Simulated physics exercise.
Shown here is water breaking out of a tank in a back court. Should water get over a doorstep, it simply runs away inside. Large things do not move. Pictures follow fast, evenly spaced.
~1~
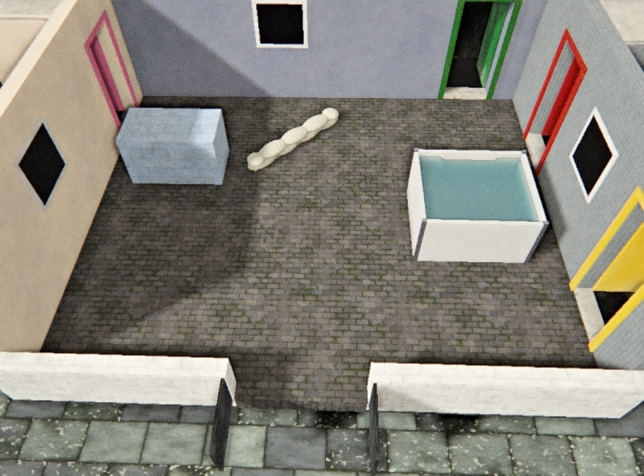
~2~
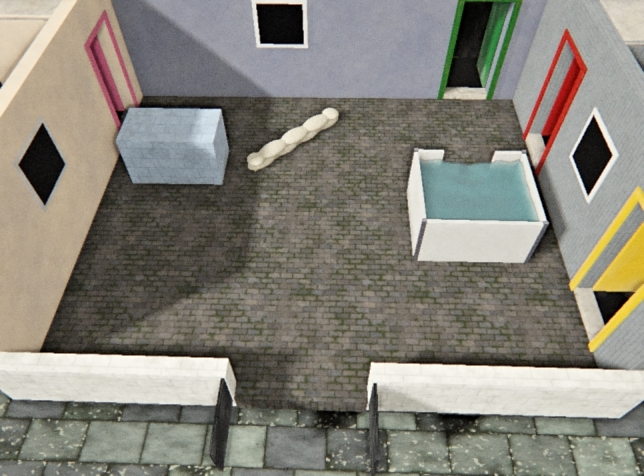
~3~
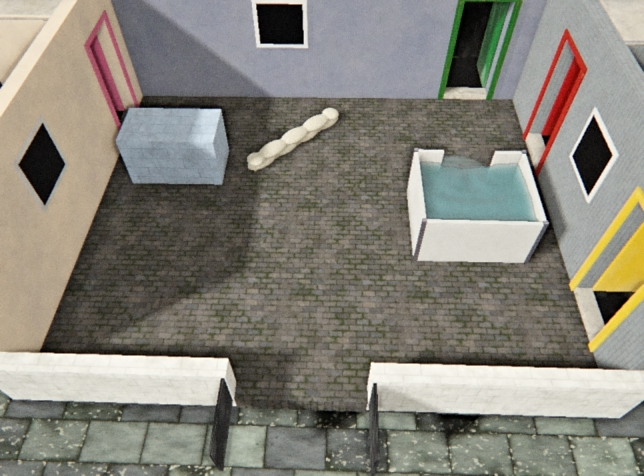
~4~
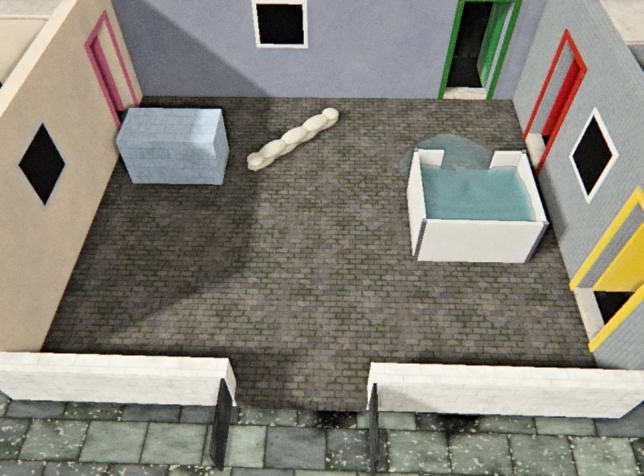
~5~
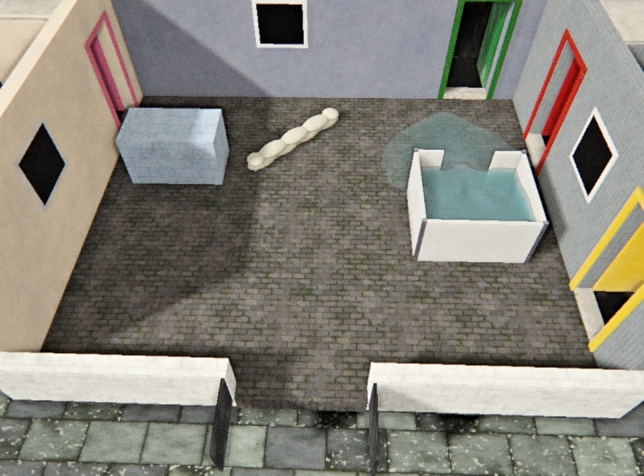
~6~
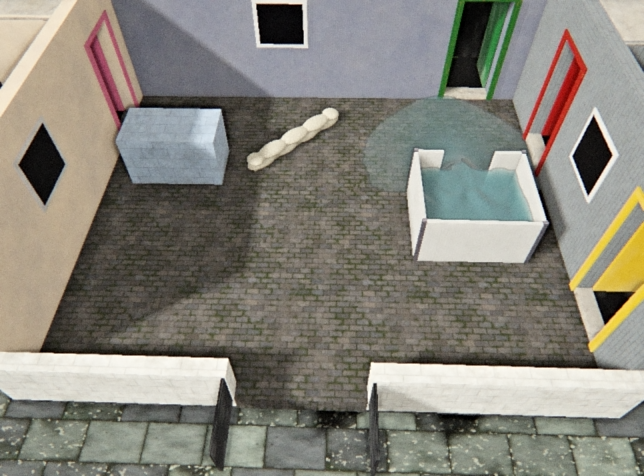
In a walled back court with coloured door surrounds, a white tank of water on the right opened at a gap in its far side, and water poured out and spread across the dark paving behind it.
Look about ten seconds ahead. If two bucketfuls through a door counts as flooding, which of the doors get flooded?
The pink door gets flooded; the red door does not get flooded; the yellow door does not get flooded; the green door gets flooded.
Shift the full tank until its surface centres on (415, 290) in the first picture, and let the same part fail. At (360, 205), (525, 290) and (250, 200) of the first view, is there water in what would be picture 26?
As listed: Reached, untouched, reached.
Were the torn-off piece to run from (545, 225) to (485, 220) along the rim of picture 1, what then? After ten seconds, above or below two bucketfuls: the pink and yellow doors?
The pink door falls short and the yellow door exceeds the limit.
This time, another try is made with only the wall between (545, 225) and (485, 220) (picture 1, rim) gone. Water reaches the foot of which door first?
The yellow one.
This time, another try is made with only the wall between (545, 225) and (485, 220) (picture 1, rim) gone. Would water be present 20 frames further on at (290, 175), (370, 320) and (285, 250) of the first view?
Point by point: Untouched, swamped and swamped.
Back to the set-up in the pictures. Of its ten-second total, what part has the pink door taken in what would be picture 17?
Share at that point: Roughly 0 %.
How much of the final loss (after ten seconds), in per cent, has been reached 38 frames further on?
Approximately 85 %.
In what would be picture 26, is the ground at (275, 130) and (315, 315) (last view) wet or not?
Soaked, not wet.
A moment on, water covers 20 % of the floor; the pink door not reached, the red door wet at the sill, nothing in, the yellow door not reached, the green door over two buckets in.
Next, water covers 25 % of the floor; the pink door not reached, the red door wet at the sill, nothing in, the yellow door not reached, the green door far over two buckets in.
Then, water covers 35 % of the floor; the pink door under two buckets in, the red door wet at the sill, nothing in, the yellow door not reached, the green door far over two buckets in.
Later, water covers 60 % of the floor; the pink door far over two buckets in, the red door wet at the sill, nothing in, the yellow door wet at the sill, nothing in, the green door far over two buckets in.
In the end, water covers 85 % of the floor; the pink door far over two buckets in, the red door wet at the sill, nothing in, the yellow door wet at the sill, nothing in, the green door far over two buckets in.
